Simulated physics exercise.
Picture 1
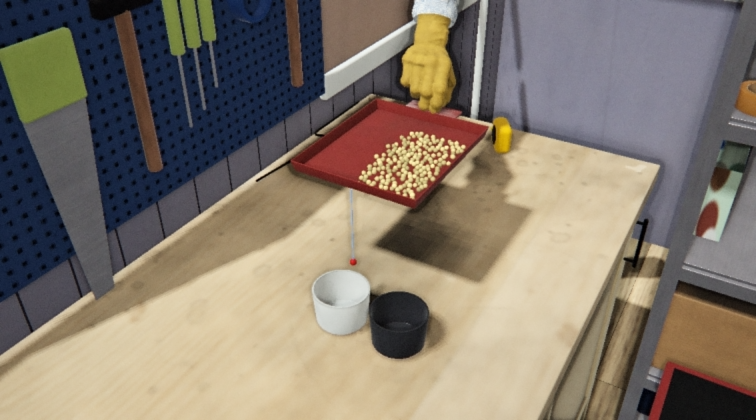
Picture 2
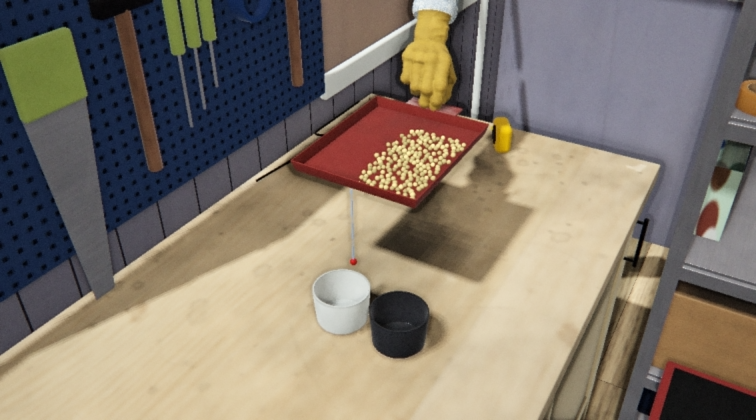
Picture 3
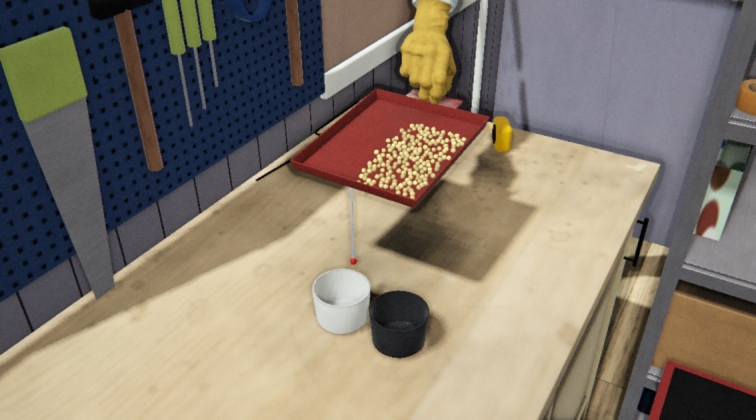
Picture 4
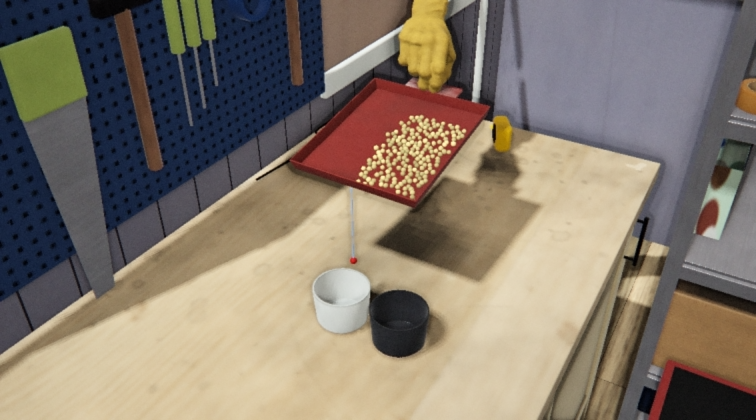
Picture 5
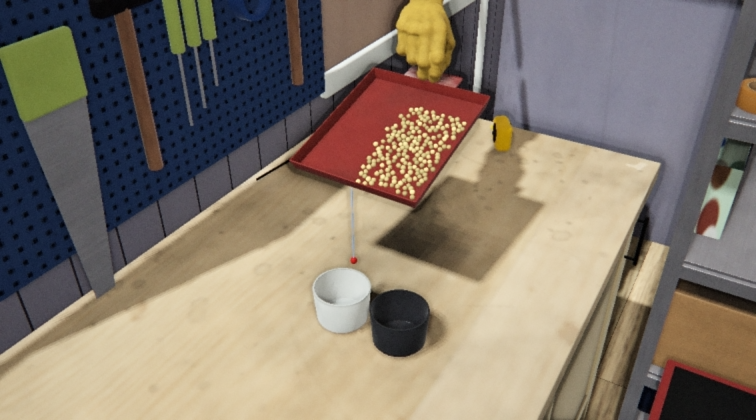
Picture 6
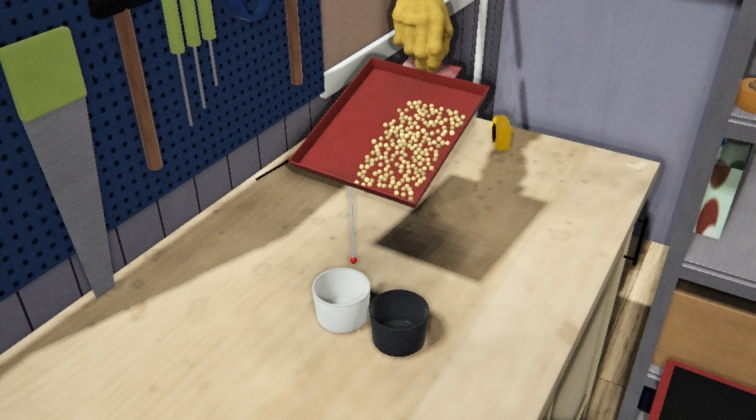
A yellow-gloved hand held a red tray of small pale beans above a wooden bench, then gradually raised its far end, tilting it toward a white dish and a black dish that stayed still.
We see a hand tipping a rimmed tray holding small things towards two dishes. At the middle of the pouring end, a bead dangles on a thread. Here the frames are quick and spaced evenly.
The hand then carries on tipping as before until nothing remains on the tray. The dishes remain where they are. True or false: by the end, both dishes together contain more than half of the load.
True.
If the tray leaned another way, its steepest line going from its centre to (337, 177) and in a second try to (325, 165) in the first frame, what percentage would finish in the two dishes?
So it's 20 percent with the first slope and 0 percent with the other.
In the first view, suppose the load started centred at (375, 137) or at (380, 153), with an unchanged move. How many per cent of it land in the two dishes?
Close to 50 per cent, followed by close to 70 per cent.
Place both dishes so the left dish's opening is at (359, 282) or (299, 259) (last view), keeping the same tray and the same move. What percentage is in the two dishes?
It would be roughly 50 per cent, followed by roughly 30 per cent.
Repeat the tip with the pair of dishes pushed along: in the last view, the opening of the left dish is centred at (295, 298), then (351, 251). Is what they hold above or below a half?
Well, it comes to a lesser portion at first and a lesser portion after that.
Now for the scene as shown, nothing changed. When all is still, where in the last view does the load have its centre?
At about (360, 325), give or take.
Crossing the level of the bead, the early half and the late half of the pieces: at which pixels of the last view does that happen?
About (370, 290), and after that about (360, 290).
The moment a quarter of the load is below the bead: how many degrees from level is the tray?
Somewhere around 105 degrees.
Soon after the last picture, tray tipped steeply; nearly all on the tray; a stray few outside both; a stray few in the air.
A little later, tray tipped past a quarter turn; a small part on the tray; about a quarter in the right dish; a small part in the left dish; a small part outside both; about half in the air.
Later still, tray tipped past a quarter turn; about a third in the right dish; about a third in the left dish; about a quarter outside both.
At rest, tray tipped past a quarter turn; about a third in the right dish; about a third in the left dish; about a quarter outside both.
